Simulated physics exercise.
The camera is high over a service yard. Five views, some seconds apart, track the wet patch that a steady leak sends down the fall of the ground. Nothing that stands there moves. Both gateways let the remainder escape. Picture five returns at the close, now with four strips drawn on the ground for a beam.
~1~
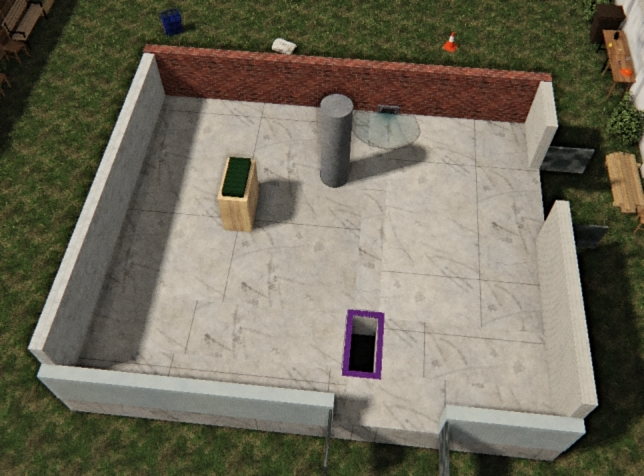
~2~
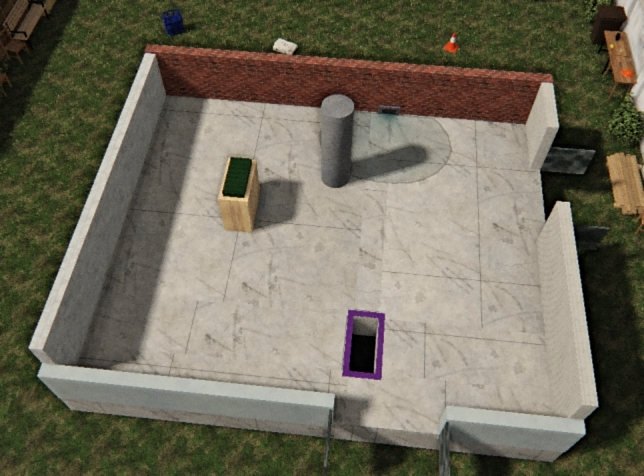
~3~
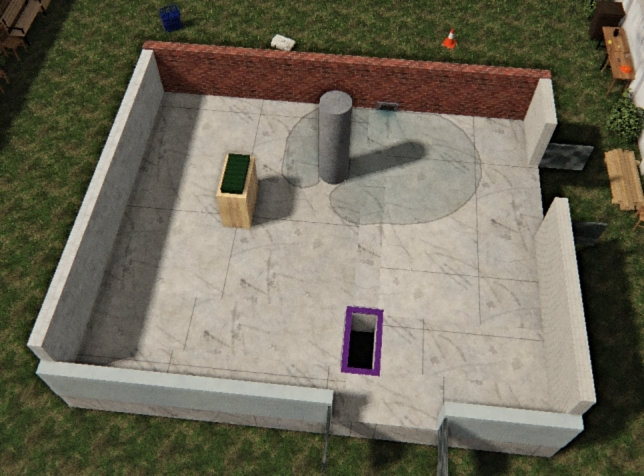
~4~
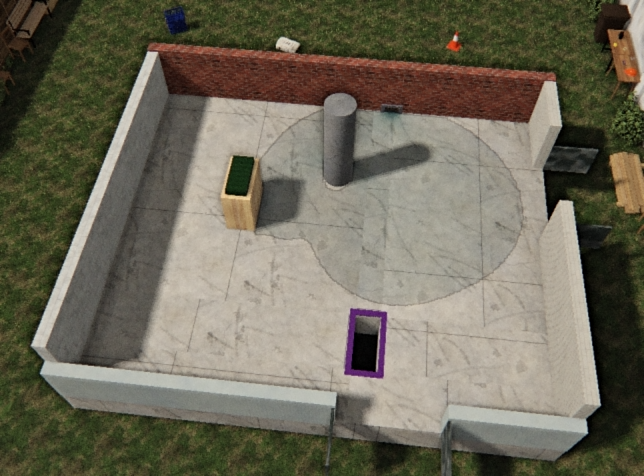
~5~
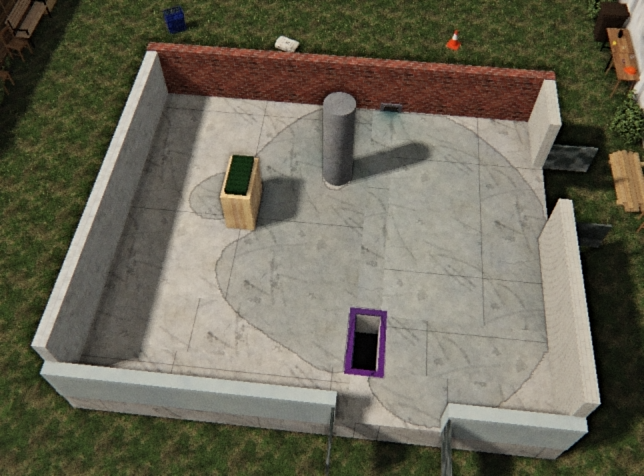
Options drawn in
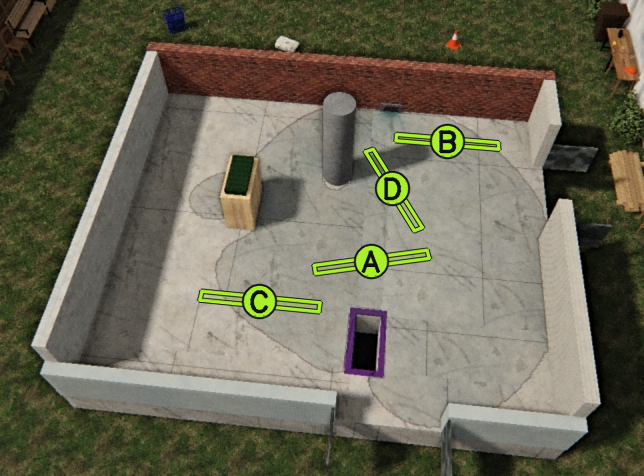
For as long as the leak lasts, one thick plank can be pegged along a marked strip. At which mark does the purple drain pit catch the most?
The answer is position C.
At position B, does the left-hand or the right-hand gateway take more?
The left gate.
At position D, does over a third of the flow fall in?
No, it does not.
In lime, A from (314, 269) to (428, 254); B from (396, 137) to (498, 145); C from (200, 295) to (319, 307); D from (369, 150) to (418, 229).
If A is chosen, about 24 % of the stream goes into the purple drain pit, about 71 % out by the gates.
If B is chosen, about 22 % of the stream goes into the purple drain pit, about 73 % out by the gates.
If C is chosen, about 33 % of the stream goes into the purple drain pit, about 64 % out by the gates.
If D is chosen, about 23 % of the stream goes into the purple drain pit, about 73 % out by the gates.
